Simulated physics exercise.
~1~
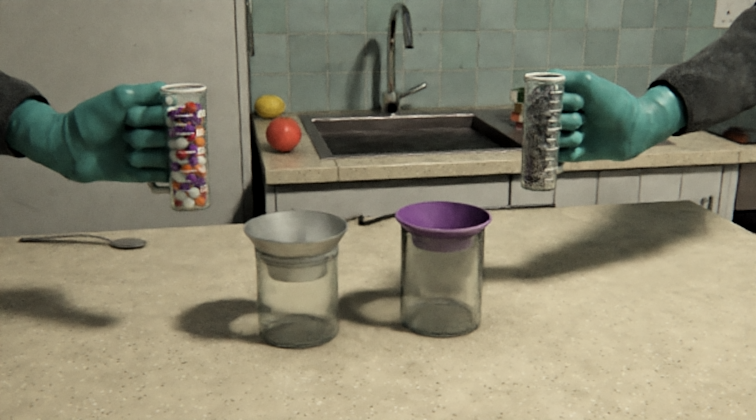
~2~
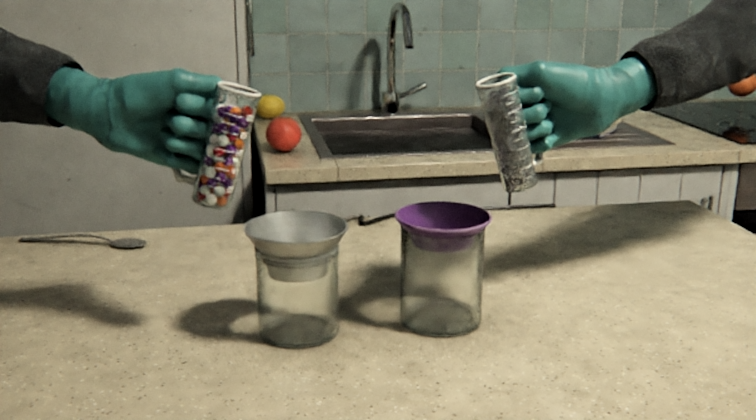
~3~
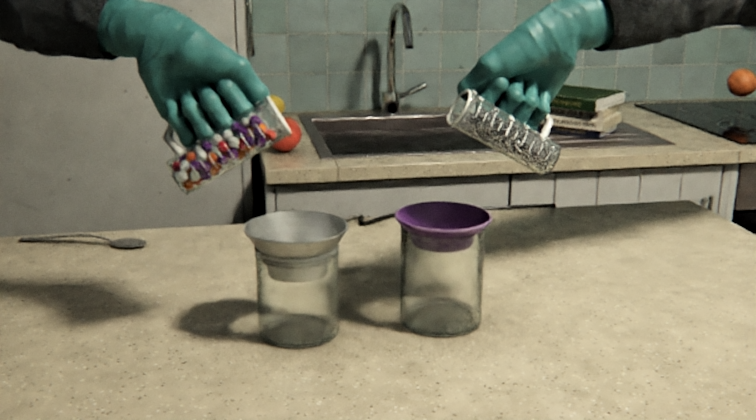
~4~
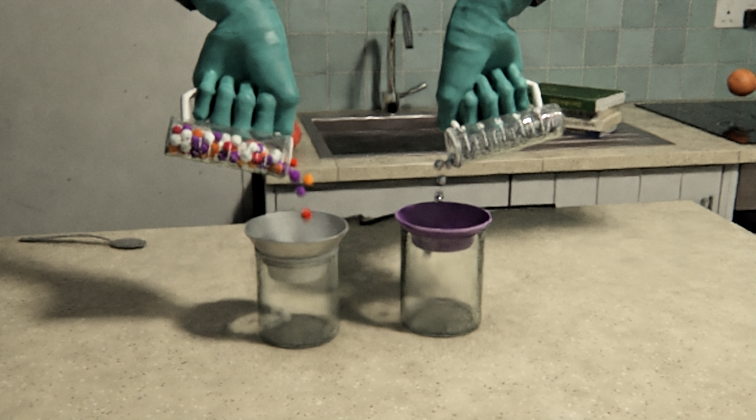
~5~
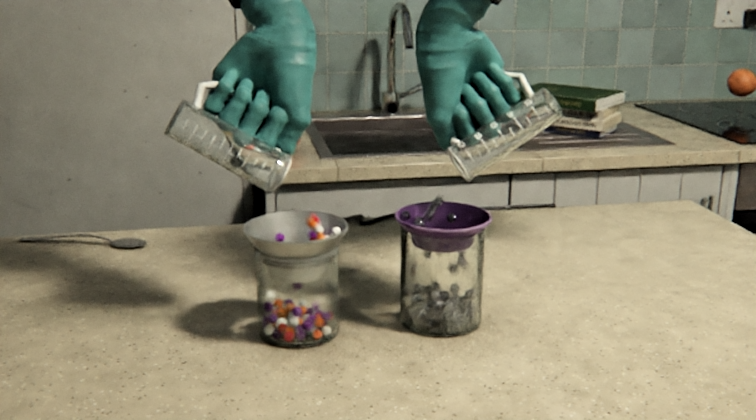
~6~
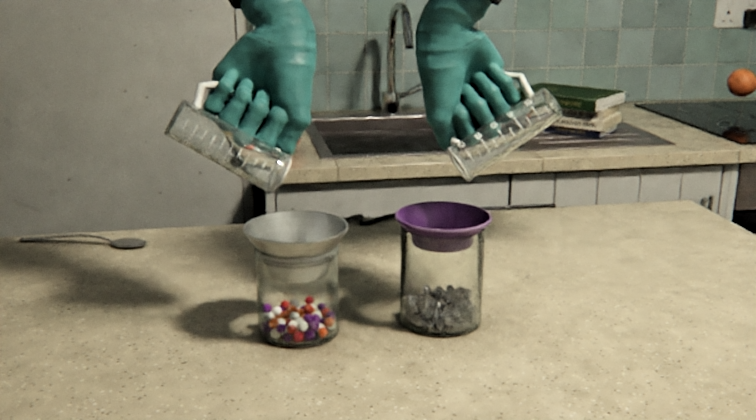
On a kitchen counter, gloved hands tipping colourful beads and small grey pieces through two funnels, all settling in the glass jars.
